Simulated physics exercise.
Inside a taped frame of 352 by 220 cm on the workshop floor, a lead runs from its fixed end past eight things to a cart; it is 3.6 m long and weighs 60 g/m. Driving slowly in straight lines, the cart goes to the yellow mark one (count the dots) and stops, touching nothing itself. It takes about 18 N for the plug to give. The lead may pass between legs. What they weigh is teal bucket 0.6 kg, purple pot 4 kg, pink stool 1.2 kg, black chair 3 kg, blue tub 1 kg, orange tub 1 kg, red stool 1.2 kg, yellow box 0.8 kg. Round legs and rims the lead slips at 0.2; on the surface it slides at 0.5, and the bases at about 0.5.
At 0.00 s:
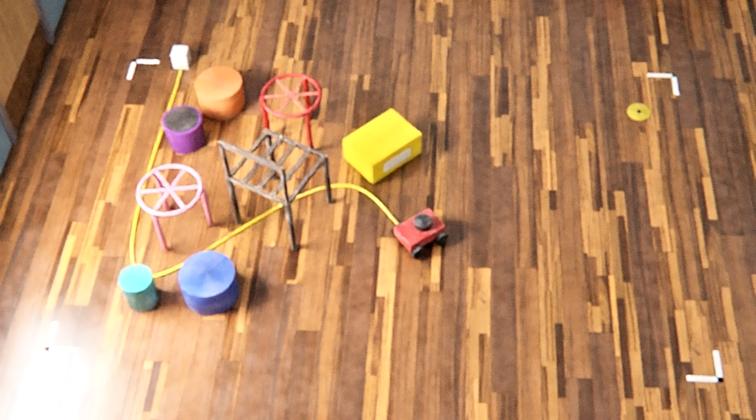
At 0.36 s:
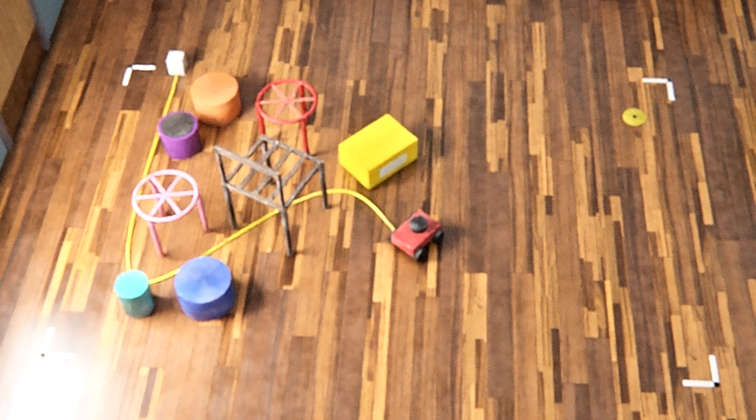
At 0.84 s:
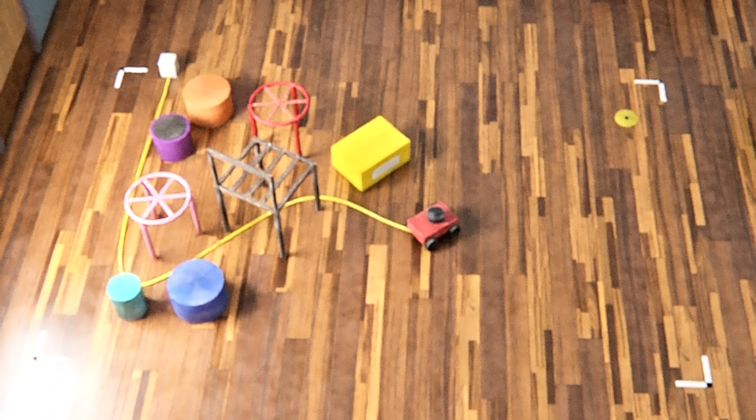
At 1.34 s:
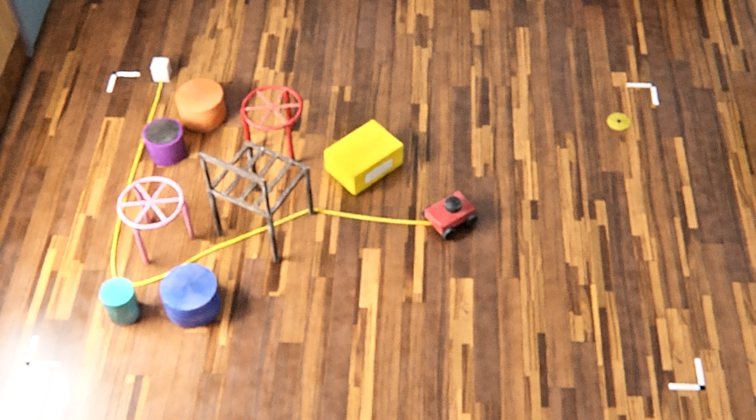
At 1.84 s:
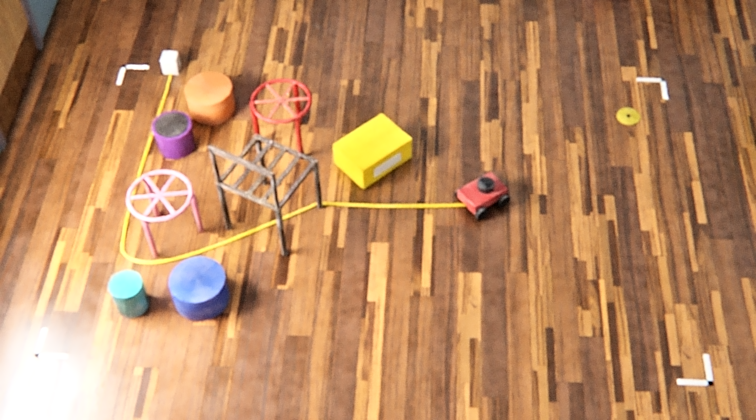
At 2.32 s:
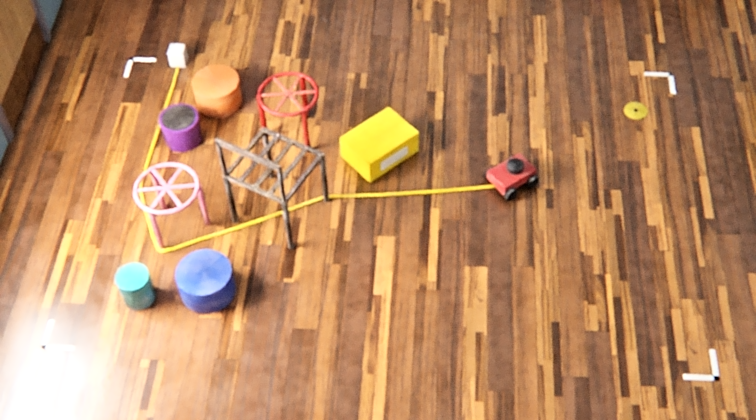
The clip opens on a wood floor where a small red cart trails a yellow lead looping around stools, tubs and a black chair. The cart turns and rolls right, drawing the slack lead straight past the yellow box, and then the lead slides off the teal pot toward the pink stool.
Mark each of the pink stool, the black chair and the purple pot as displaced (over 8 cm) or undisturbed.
Marks: Pink stool displaced; black chair displaced; purple pot undisturbed.
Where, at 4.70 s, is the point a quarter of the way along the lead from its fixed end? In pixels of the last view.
Roughly (181, 162).
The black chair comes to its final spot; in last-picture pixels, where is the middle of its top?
At about (293, 143).
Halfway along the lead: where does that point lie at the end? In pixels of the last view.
Roughly at (417, 163).
After 3.1 s, cart at (540, 164), 3 N at the fixed end; pink stool 12 cm off its start.
After 3.9 s, cart at (571, 144), 6 N at the fixed end; pink stool 28 cm off its start.
After 4.7 s, cart at (604, 125), 11 N at the fixed end; pink stool 45 cm off its start at (223, 136), black chair 11 cm off its start at (288, 151).
After 5.5 s, cart at (637, 110), plug out; pink stool 50 cm off its start, black chair 18 cm off its start, yellow box 12 cm off its start.
After 5.9 s, cart at (636, 109), plug out; pink stool 50 cm off its start at (229, 132), black chair 18 cm off its start at (293, 143), purple pot 0 cm off its start at (179, 117), yellow box 12 cm off its start at (386, 121).
